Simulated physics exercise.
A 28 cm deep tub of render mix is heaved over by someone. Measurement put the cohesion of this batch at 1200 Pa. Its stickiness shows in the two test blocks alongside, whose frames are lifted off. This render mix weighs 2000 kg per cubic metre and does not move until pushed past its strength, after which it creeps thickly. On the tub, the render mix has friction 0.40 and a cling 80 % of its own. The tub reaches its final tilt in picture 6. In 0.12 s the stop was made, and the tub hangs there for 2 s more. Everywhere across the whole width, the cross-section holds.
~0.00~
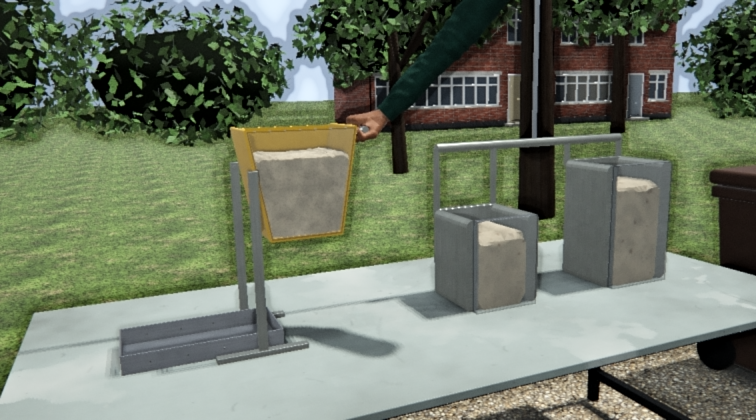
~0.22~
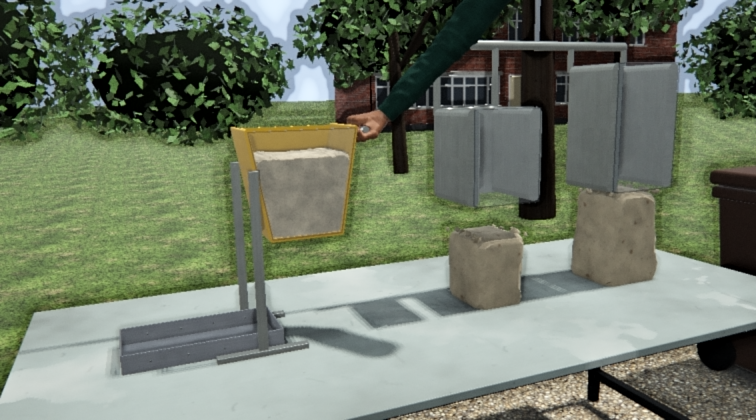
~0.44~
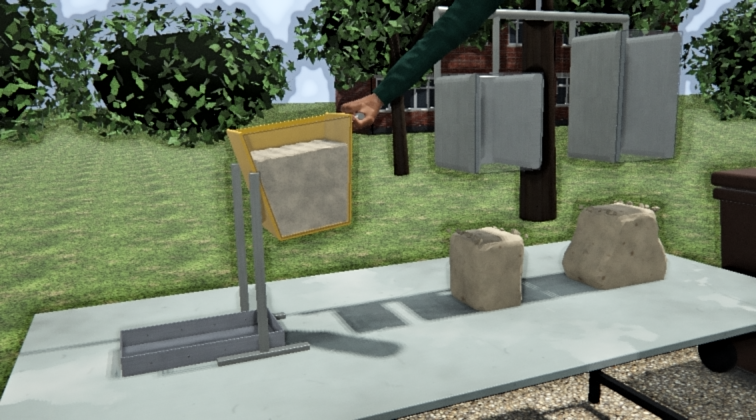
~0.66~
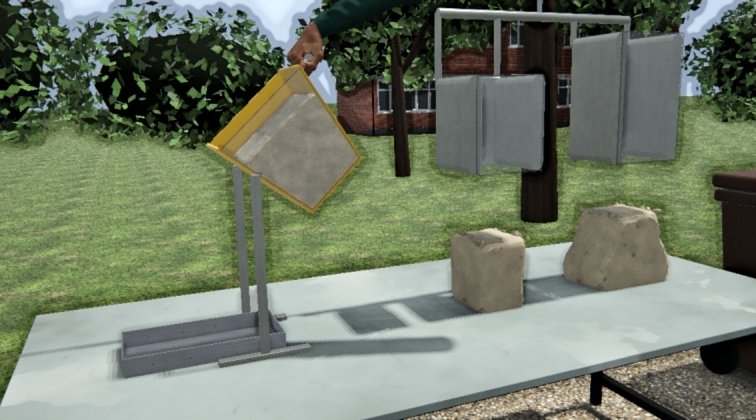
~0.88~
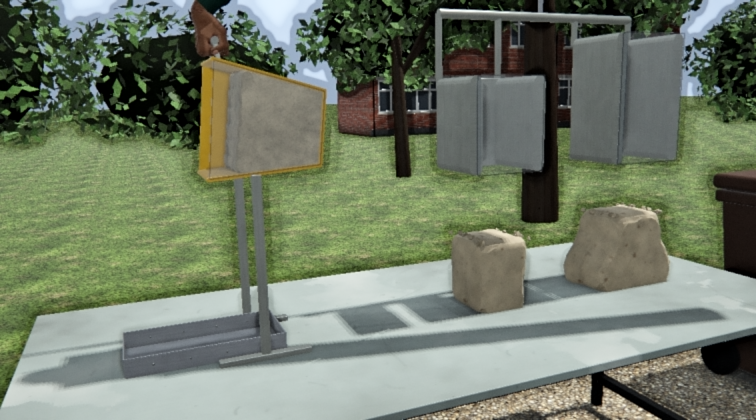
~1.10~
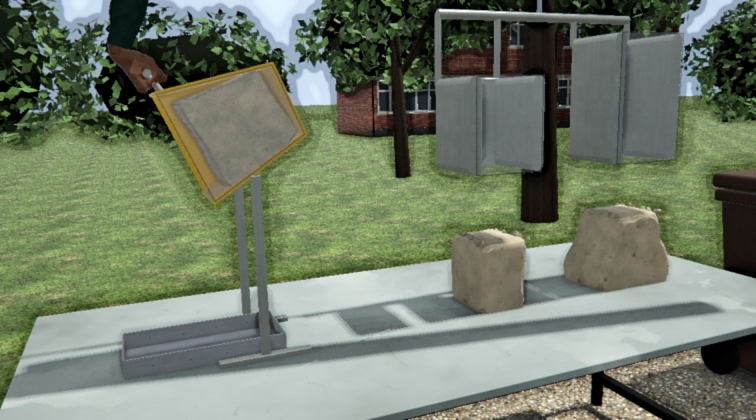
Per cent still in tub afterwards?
Approx. 0 %.
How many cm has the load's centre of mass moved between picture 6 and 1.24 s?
It has gone close to 9 cm.
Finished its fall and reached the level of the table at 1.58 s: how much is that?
65 %.
By 1.24 s, the tub is at 113 degrees and holds 81 %.
By 1.41 s, the tub is at 113 degrees and holds 16 %.
By 1.58 s, the tub is at 113 degrees and holds 0 %.
By 1.75 s, the tub is at 113 degrees and holds 0 %.
By 3.10 s, at the end, the tub is at 113 degrees and holds 0 %.
